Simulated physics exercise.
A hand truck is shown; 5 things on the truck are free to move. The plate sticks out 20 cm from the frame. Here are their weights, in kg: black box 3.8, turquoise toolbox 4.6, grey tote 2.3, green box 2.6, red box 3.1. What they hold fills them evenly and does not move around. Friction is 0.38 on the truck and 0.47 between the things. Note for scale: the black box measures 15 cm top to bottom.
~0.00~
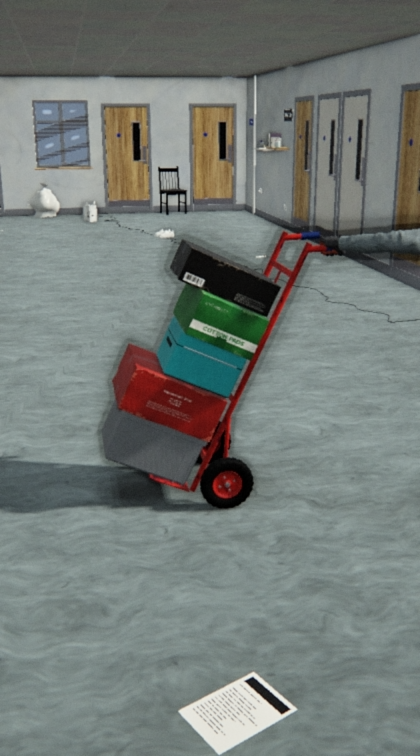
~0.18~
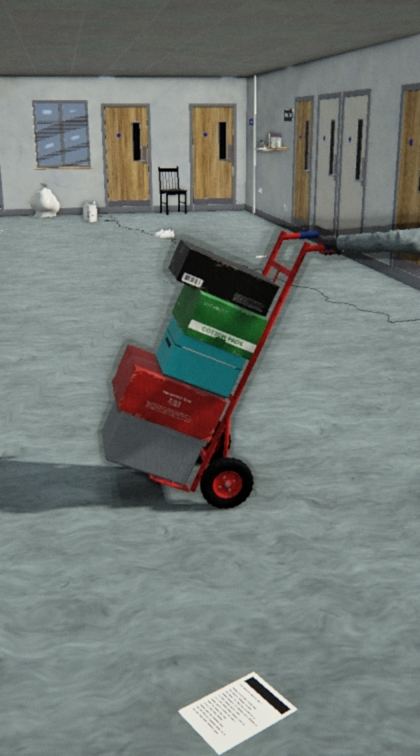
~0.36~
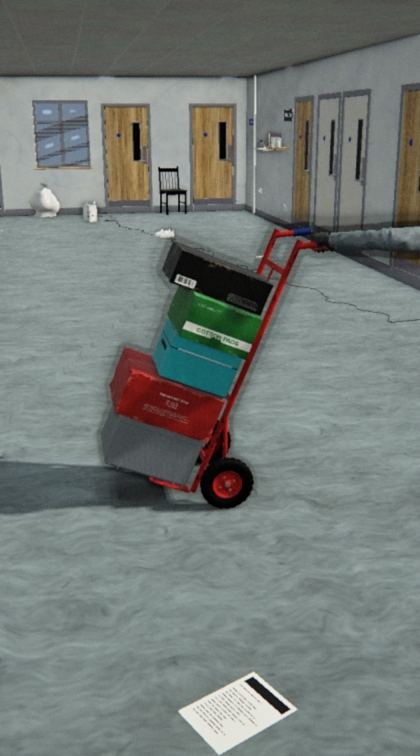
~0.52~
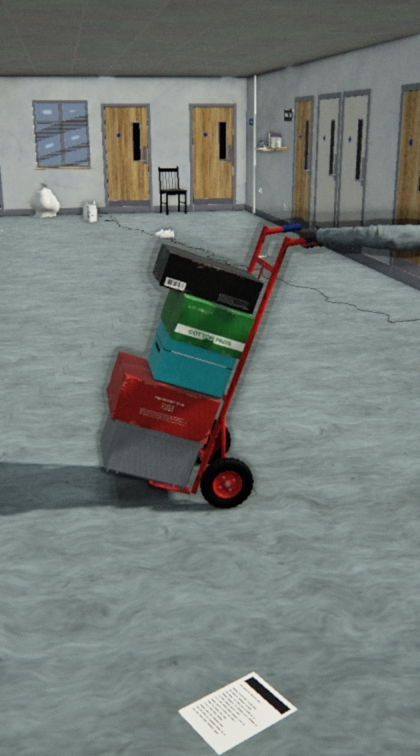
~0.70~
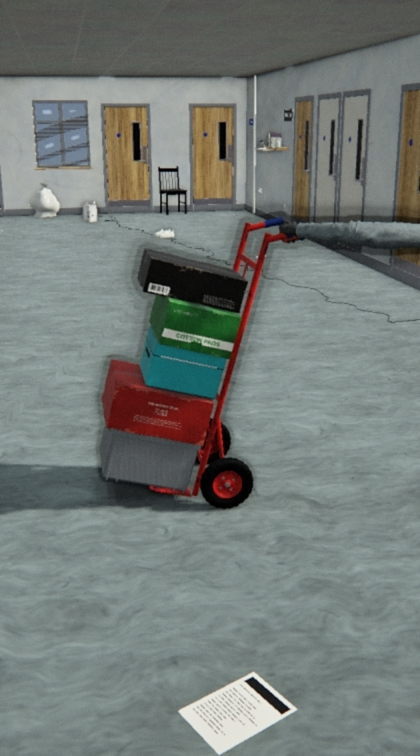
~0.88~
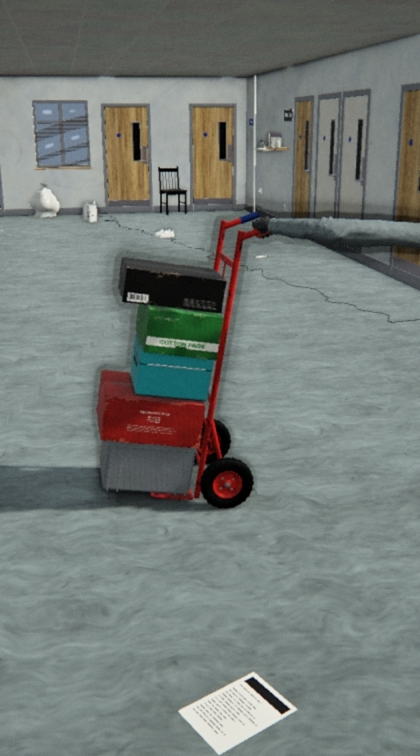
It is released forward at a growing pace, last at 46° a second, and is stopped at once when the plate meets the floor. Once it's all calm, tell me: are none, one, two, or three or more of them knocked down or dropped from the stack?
None of them are.
After 1.18 s, truck upright; black box tipped 3° from how it sat near (128, 297); turquoise toolbox tipped 3° from how it sat near (147, 376); green box tipped 3° from how it sat.
After 1.58 s, truck upright; black box slid 4 cm near (131, 297); turquoise toolbox slid 2 cm near (149, 376); green box slid 3 cm.
After 2.08 s, truck upright; black box tipped 3° from how it sat near (128, 297); turquoise toolbox tipped 3° from how it sat near (147, 376); green box tipped 3° from how it sat.
At rest (3.3 s), all 5 in place, give or take 10 cm. In the last view, black box near (128, 297), turquoise toolbox near (147, 376).
